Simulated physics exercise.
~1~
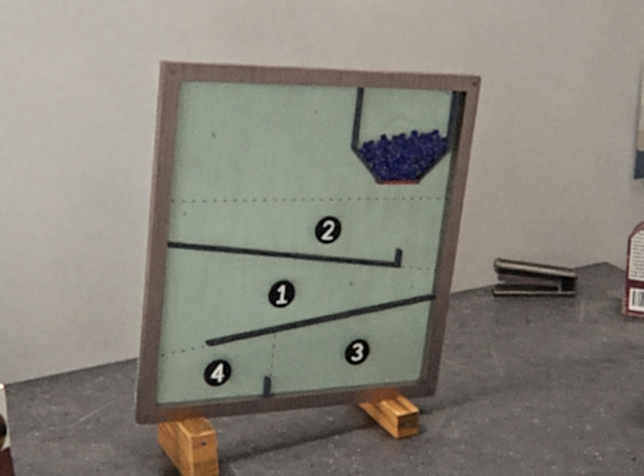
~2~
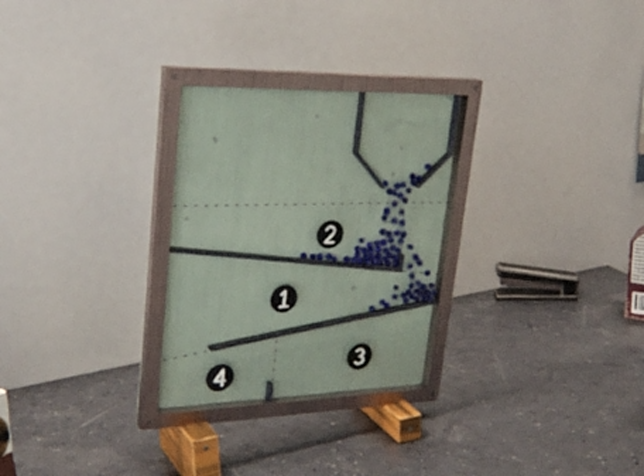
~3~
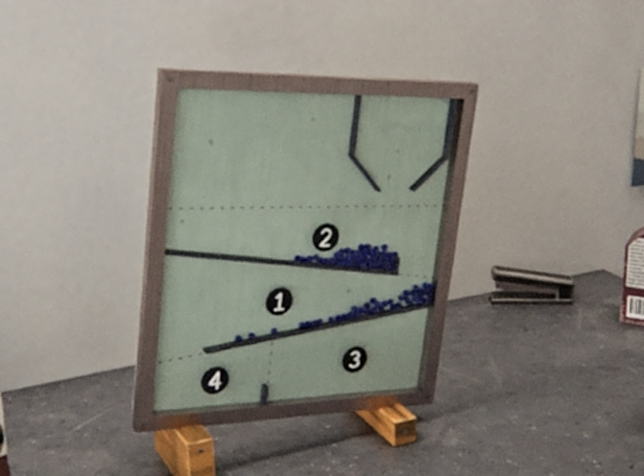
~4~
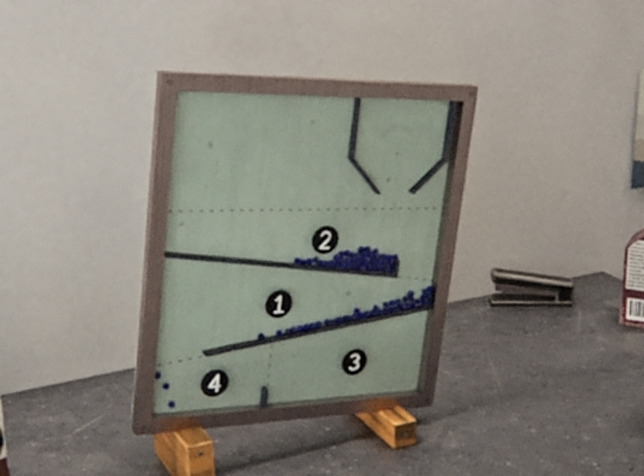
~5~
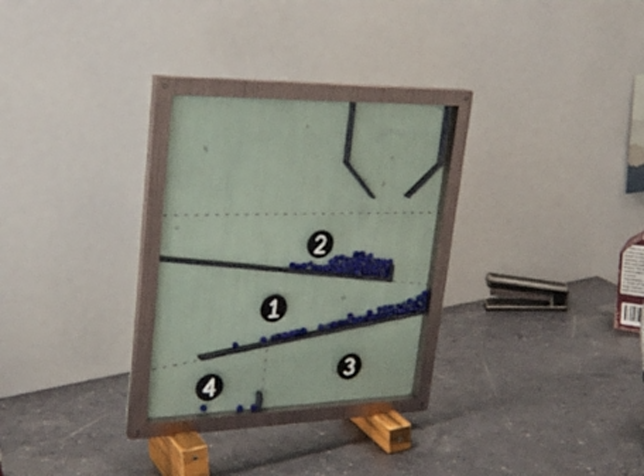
A framed, clear-faced box stood on a counter as dark blue beads poured from its hopper onto two sloping ledges, some rolling left down the lower one; most ended up split between the ledges, with a few at the bottom left.
